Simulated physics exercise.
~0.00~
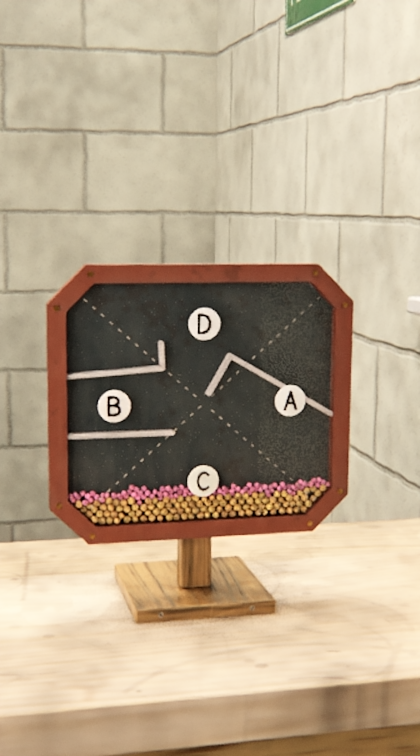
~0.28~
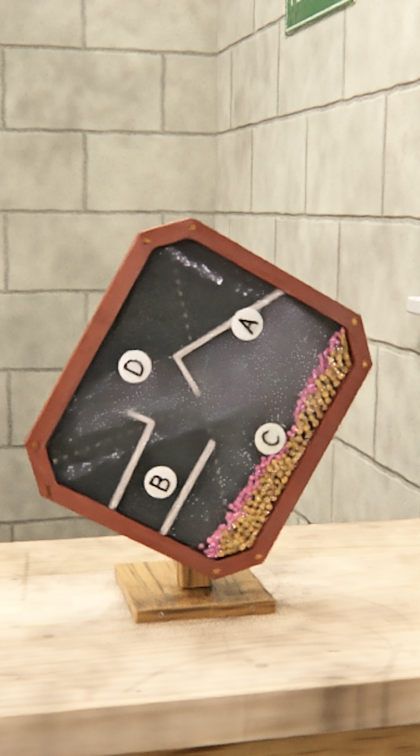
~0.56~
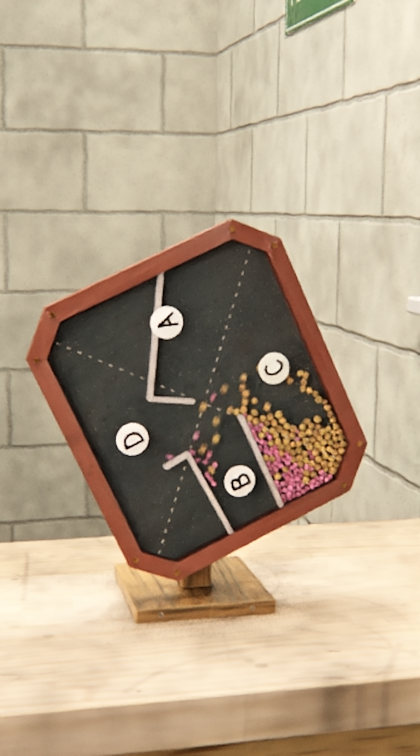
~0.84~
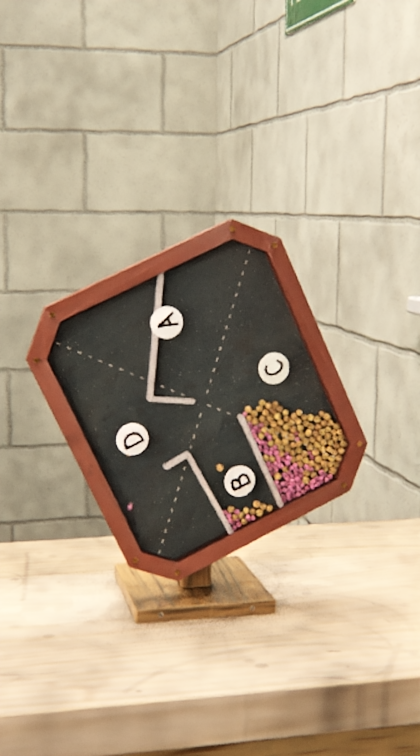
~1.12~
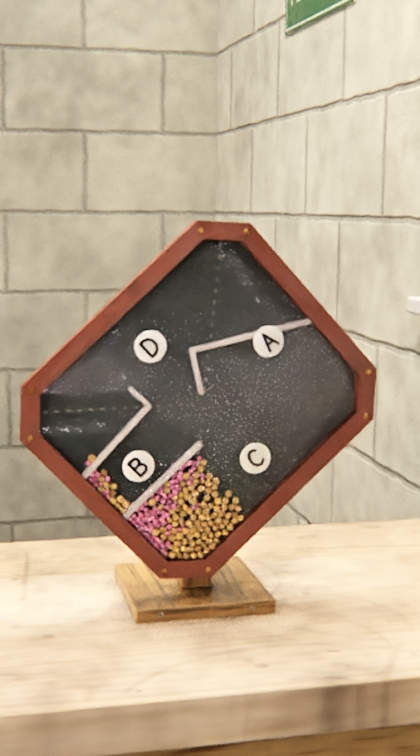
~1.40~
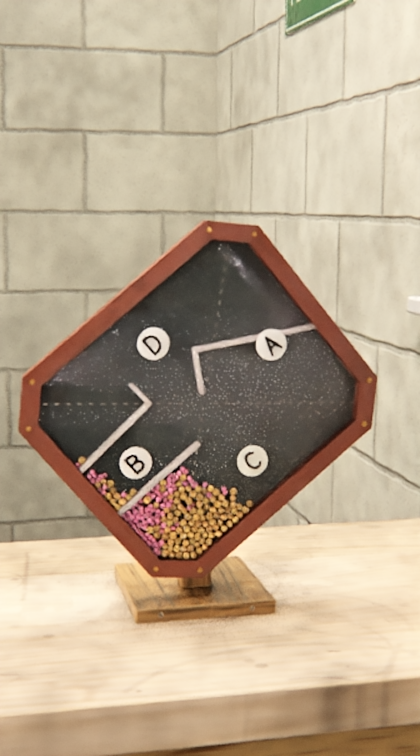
A dark, red-framed board on a wooden stand tipped far anticlockwise, sending its pink and tan beads sliding to the right and some spilling past a ledge, then swung partway back and stopped tilted, with the beads heaped along the bottom around B.
